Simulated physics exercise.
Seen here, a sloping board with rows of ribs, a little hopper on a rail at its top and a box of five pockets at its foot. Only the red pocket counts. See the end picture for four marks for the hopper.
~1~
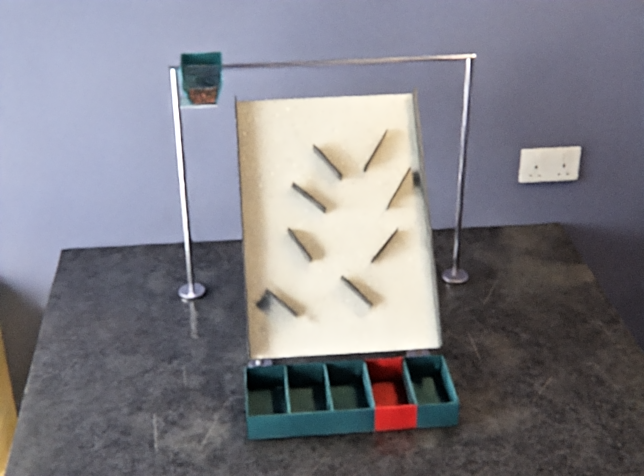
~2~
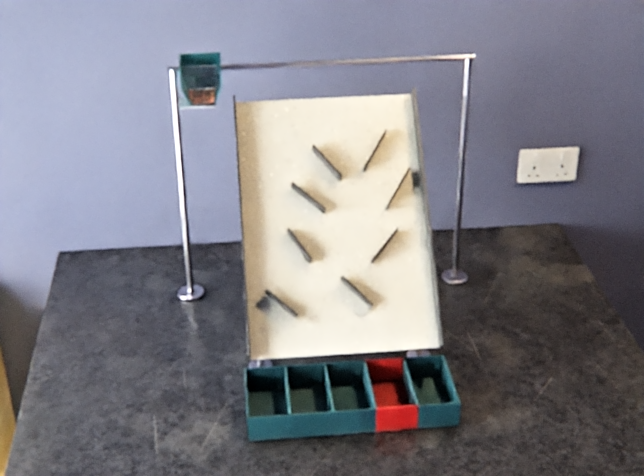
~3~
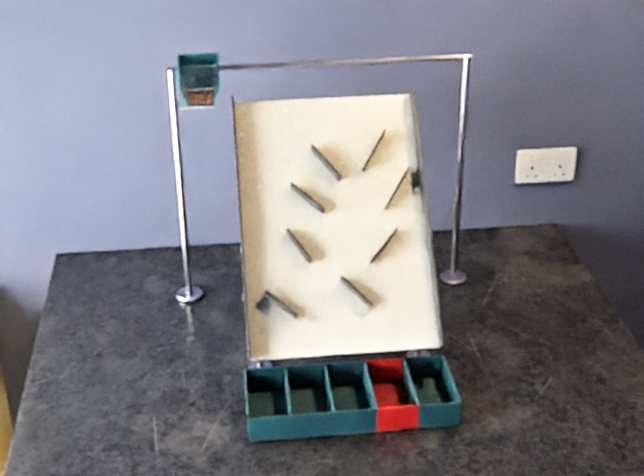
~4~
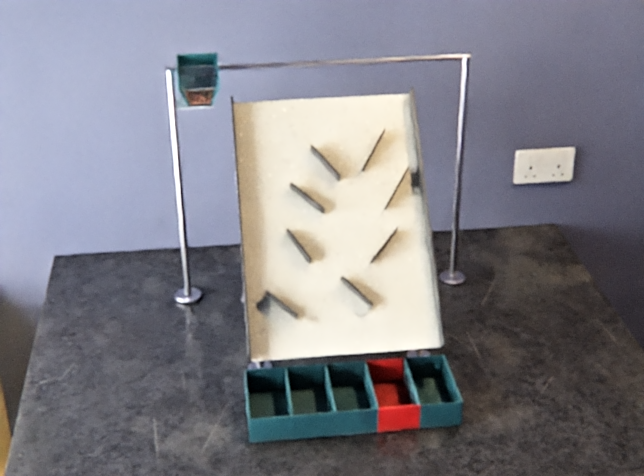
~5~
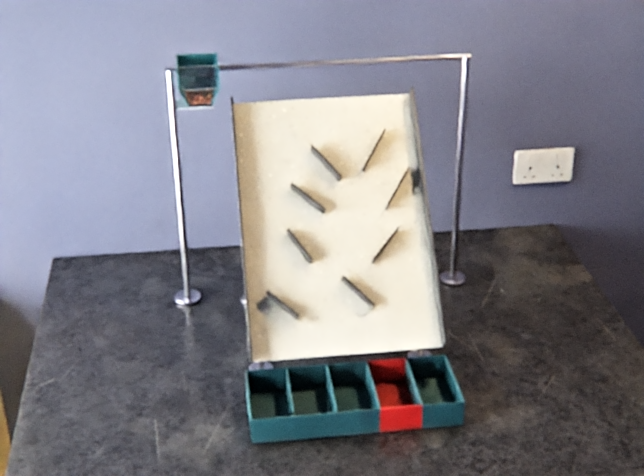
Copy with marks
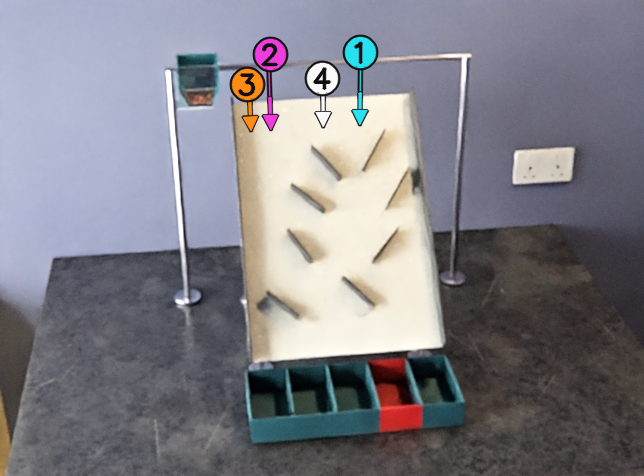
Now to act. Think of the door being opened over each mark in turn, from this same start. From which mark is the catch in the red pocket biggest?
Best: 4.
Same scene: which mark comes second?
It is 1.
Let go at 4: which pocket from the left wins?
The fourth.
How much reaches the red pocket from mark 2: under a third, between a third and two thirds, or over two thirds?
It is under a third.
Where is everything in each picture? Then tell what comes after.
In the first picture, hopper (203, 96), clay pellets, door shut.
In the second picture, ribs (313, 144) to (342, 176), (366, 167) to (387, 129), (292, 182) to (326, 209).
In the third picture, ribs (387, 205) to (409, 167), (287, 228) to (311, 259), (373, 259) to (398, 227).
In the fourth picture, ribs (266, 290) to (298, 316), (342, 275) to (373, 305).
In the fifth picture, red pocket (401, 417), number 4 of 5 from the left.
On the marked copy, mark 1 meets the board at (359, 119); mark 2 meets the board at (270, 124); mark 3 meets the board at (250, 125); mark 4 meets the board at (323, 121).
Choosing 1, roughly half in the red pocket, roughly half in other pockets.
Choosing 2, about a tenth in the red pocket, the larger part in other pockets.
Choosing 3, about a tenth in the red pocket, almost all in other pockets.
Choosing 4, roughly two thirds in the red pocket, roughly a third in other pockets.
